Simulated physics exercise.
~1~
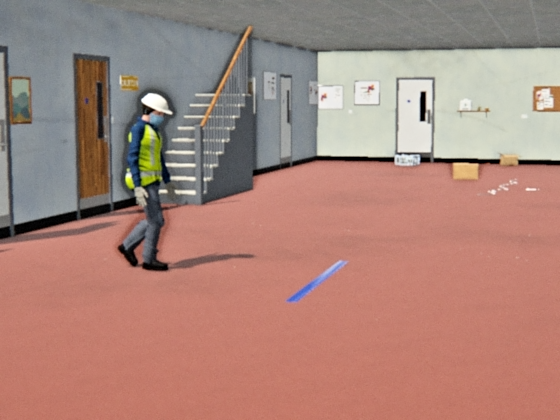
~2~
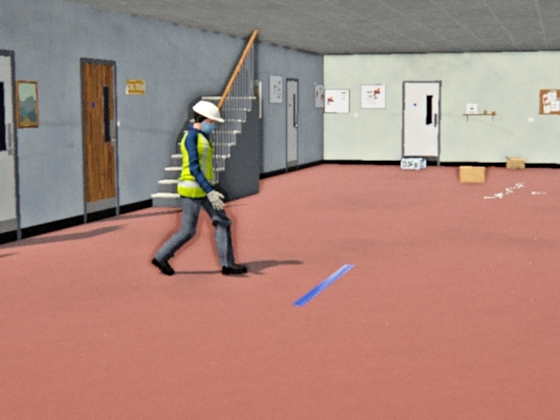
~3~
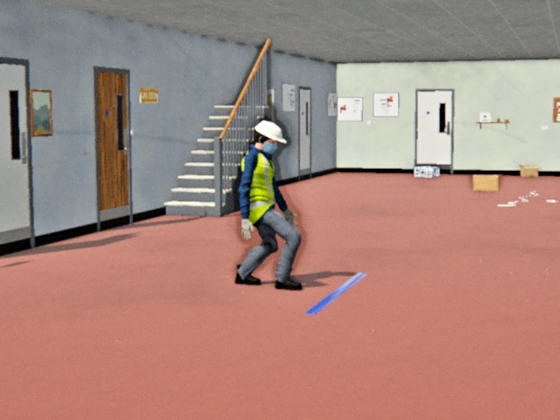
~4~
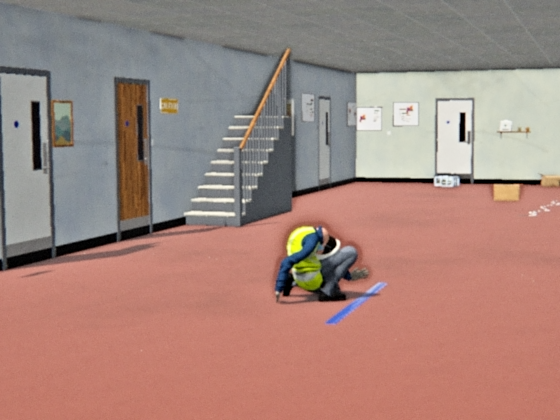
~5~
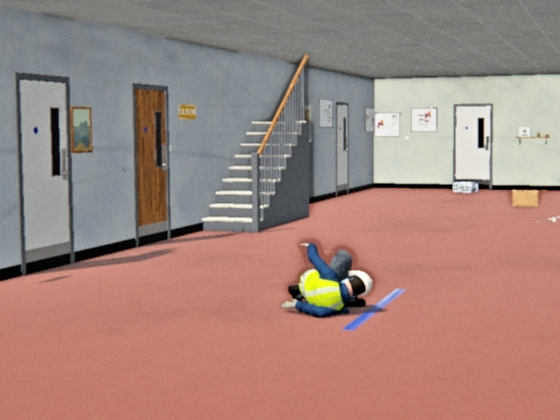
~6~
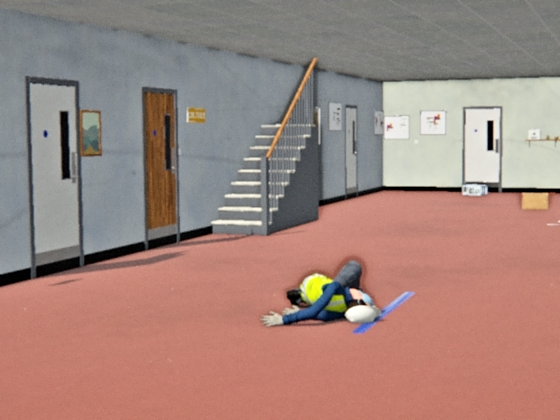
A worker in a white hard hat, yellow high-visibility vest and dark trousers walks rightward across a flat reddish floor toward a strip of blue tape. The wide, slightly raised view pans slightly left over a large room with grey walls, a staircase with an orange handrail, a brown door and paler doors, and cardboard boxes at the far right. Nearing the tape, the worker bends at the knees, then folds down to the floor, hands reaching down. The body tips over and rolls low, legs lifting briefly. It ends lying crumpled beside the tape, chest short of it.
